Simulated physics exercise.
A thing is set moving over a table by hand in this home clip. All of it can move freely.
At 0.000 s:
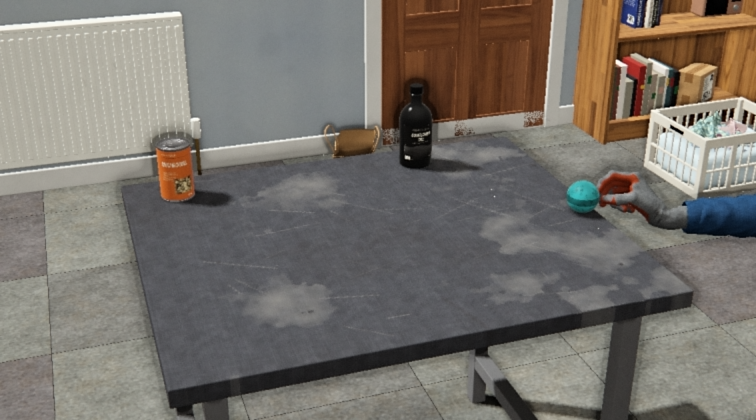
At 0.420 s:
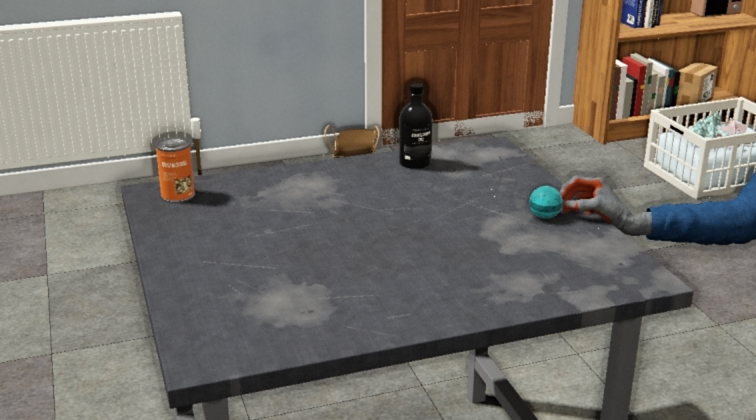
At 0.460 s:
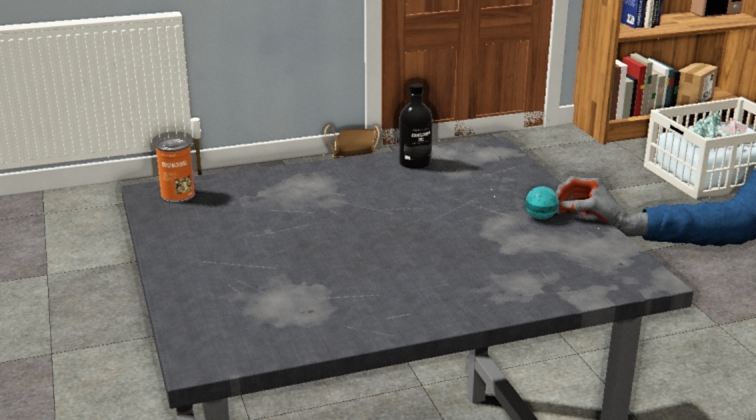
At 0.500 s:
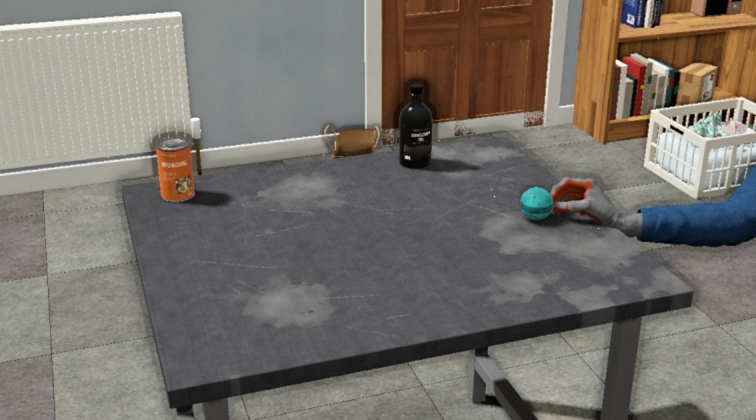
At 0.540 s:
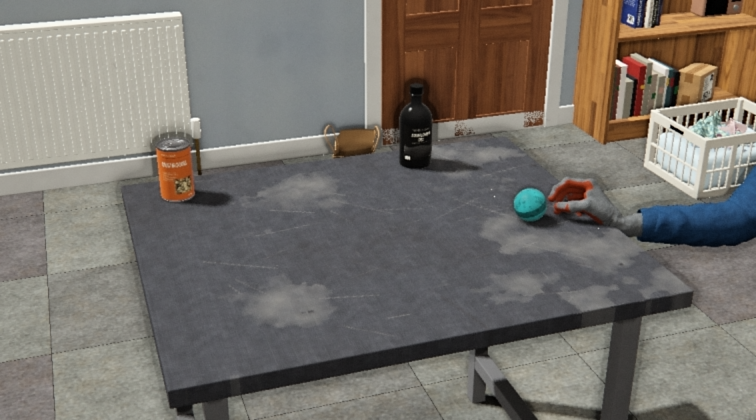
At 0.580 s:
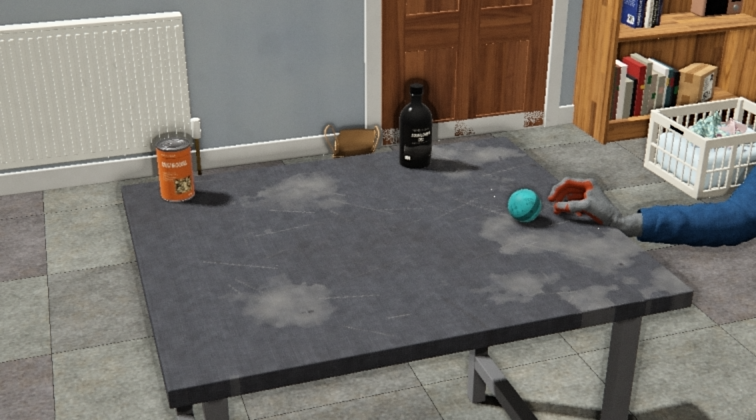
The clip shows a gloved hand at the right of a dark, scuffed table moving a turquoise ball left, then staying behind as the ball rolls slowly a little farther, while an orange can and a black bottle stand still.
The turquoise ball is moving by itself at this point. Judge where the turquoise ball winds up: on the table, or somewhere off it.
The turquoise ball winds up on the table.
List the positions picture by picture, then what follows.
The first frame shows under the hand; turquoise ball (583, 197).
The second frame shows under the hand; turquoise ball (546, 202).
The third frame shows under the hand; turquoise ball (542, 203).
The fourth frame shows turquoise ball (537, 204).
The fifth frame shows turquoise ball (530, 205).
The sixth frame shows turquoise ball (524, 206) displaced a little.
Around 0.68 s, turquoise ball displaced about its own width near (512, 207).
Around 0.78 s, turquoise ball displaced about its own width near (503, 209).
Around 0.98 s, turquoise ball displaced about its own width near (493, 211).
Finally (1.4 s), moved from the start, turquoise ball. Final places as the last picture's camera would see them, turquoise ball near (492, 211).
